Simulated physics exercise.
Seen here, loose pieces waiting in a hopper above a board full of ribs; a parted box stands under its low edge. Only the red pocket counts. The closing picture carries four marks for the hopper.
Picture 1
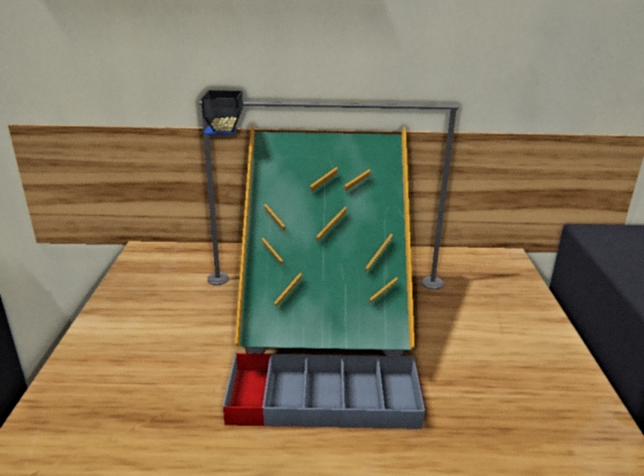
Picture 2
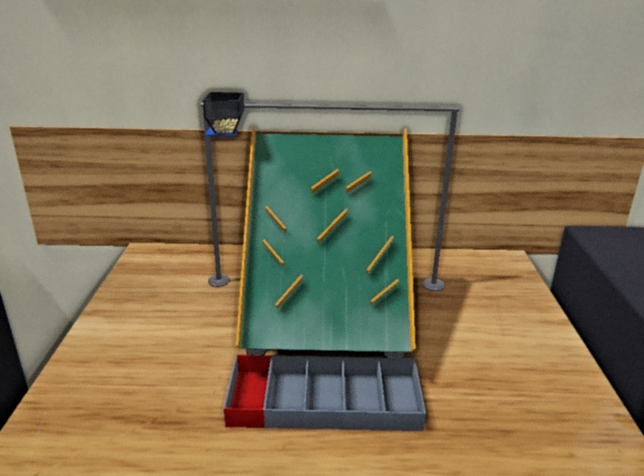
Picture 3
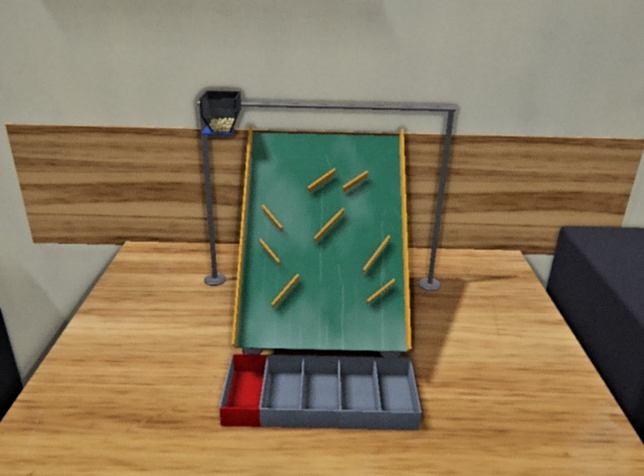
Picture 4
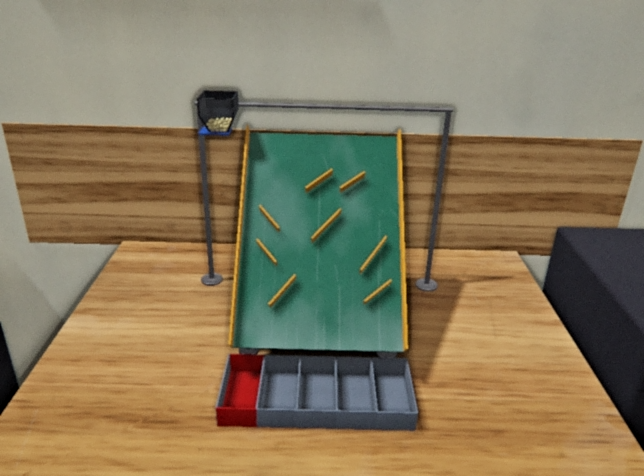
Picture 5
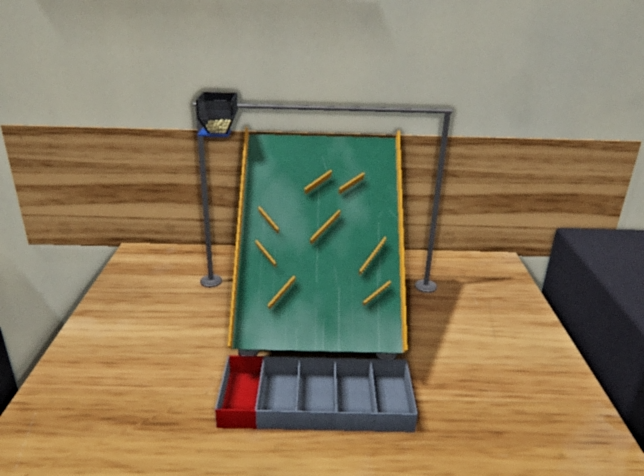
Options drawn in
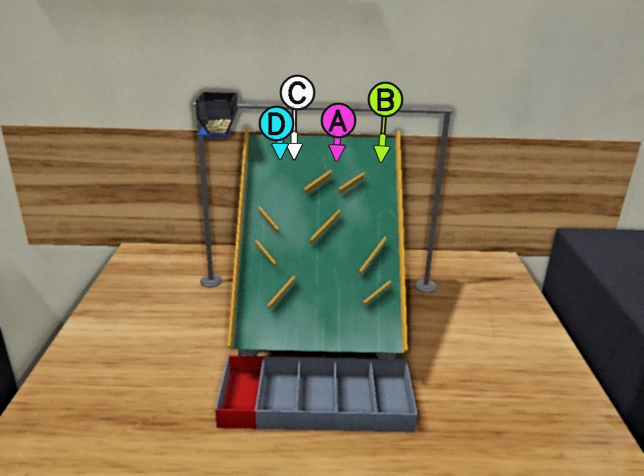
A green board with orange side rails and slanted ribs leans on a light wooden table, seen from the front and slightly above, before a pale wall with a wood-grain band. A dark hopper of small pale pieces sits on a grey frame at upper left, and a grey box with a red leftmost pocket lies below. Nothing in the scene moves; only the view shifts very slightly.
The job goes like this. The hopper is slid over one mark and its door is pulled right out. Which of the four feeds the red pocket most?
Choose A.
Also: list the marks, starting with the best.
The order is A, C, D, B.
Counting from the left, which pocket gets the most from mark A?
It is the first one.
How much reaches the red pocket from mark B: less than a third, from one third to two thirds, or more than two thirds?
Less than a third.
On the marked copy, mark A meets the board at (336, 155); mark B meets the board at (381, 156); mark C meets the board at (294, 153); mark D meets the board at (280, 153).
With A, most in the red pocket, a small part in other pockets, a small part outside the box.
With B, a stray few in the red pocket, nearly all in other pockets, a small part outside the box.
With C, about half in the red pocket, about half in other pockets, a stray few outside the box.
With D, about a quarter in the red pocket, about two thirds in other pockets, a small part outside the box.
